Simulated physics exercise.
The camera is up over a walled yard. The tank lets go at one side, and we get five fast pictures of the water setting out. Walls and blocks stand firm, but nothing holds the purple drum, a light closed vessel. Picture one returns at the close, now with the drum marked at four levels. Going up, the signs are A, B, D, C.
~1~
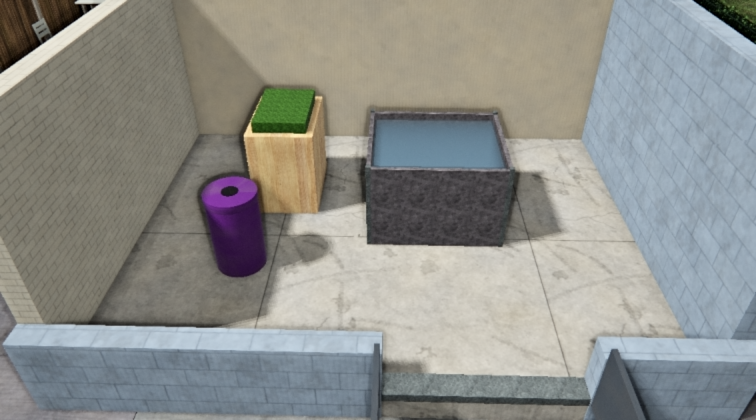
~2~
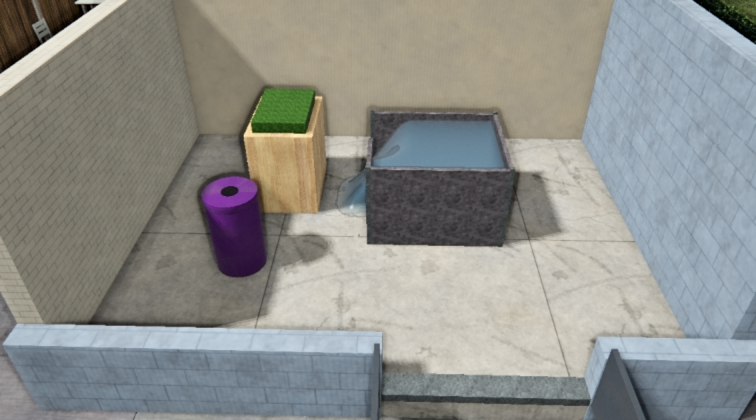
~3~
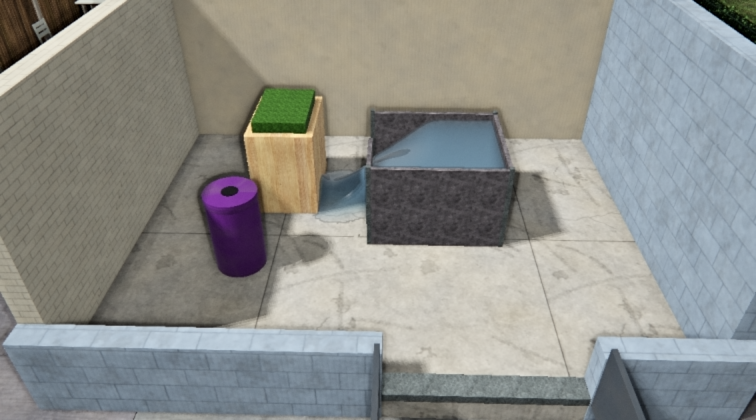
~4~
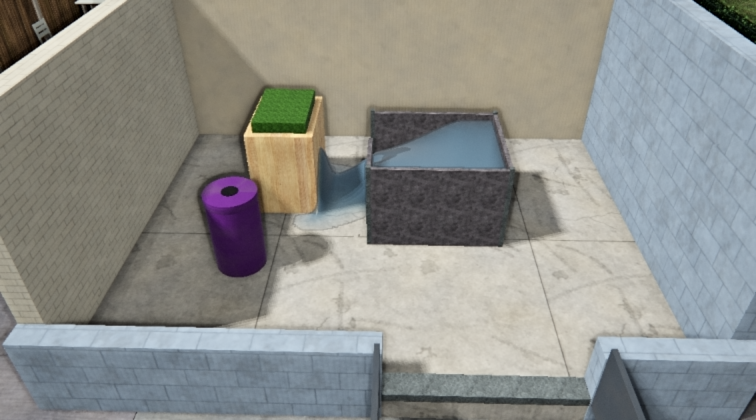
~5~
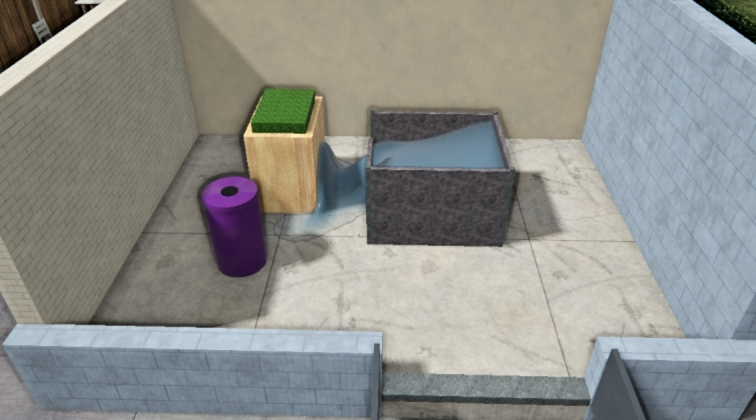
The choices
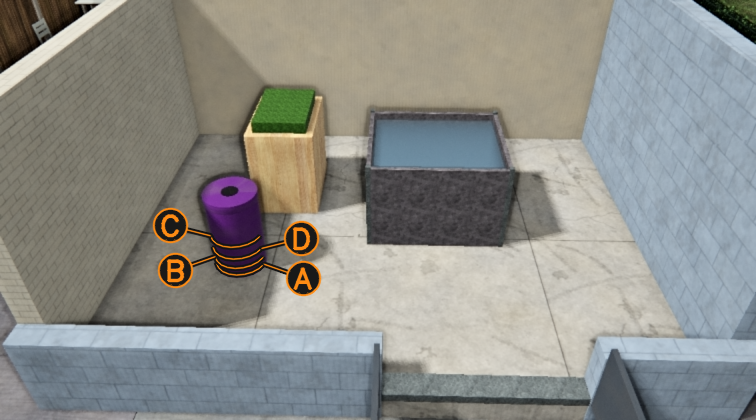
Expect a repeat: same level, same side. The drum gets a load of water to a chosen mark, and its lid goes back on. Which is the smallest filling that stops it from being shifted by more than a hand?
Use mark B.
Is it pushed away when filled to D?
No.
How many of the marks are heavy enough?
Three of the four.
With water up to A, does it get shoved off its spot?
Yes, it does.
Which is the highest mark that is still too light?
Here it is mark A.
In orange, A at (236, 275); B at (235, 268); C at (231, 247); D at (233, 259); from the bottom up A, B, D, C.
If A is chosen, it is pushed about 3 times its own width away.
If B is chosen, it does not move.
If C is chosen, it does not move.
If D is chosen, it does not move.
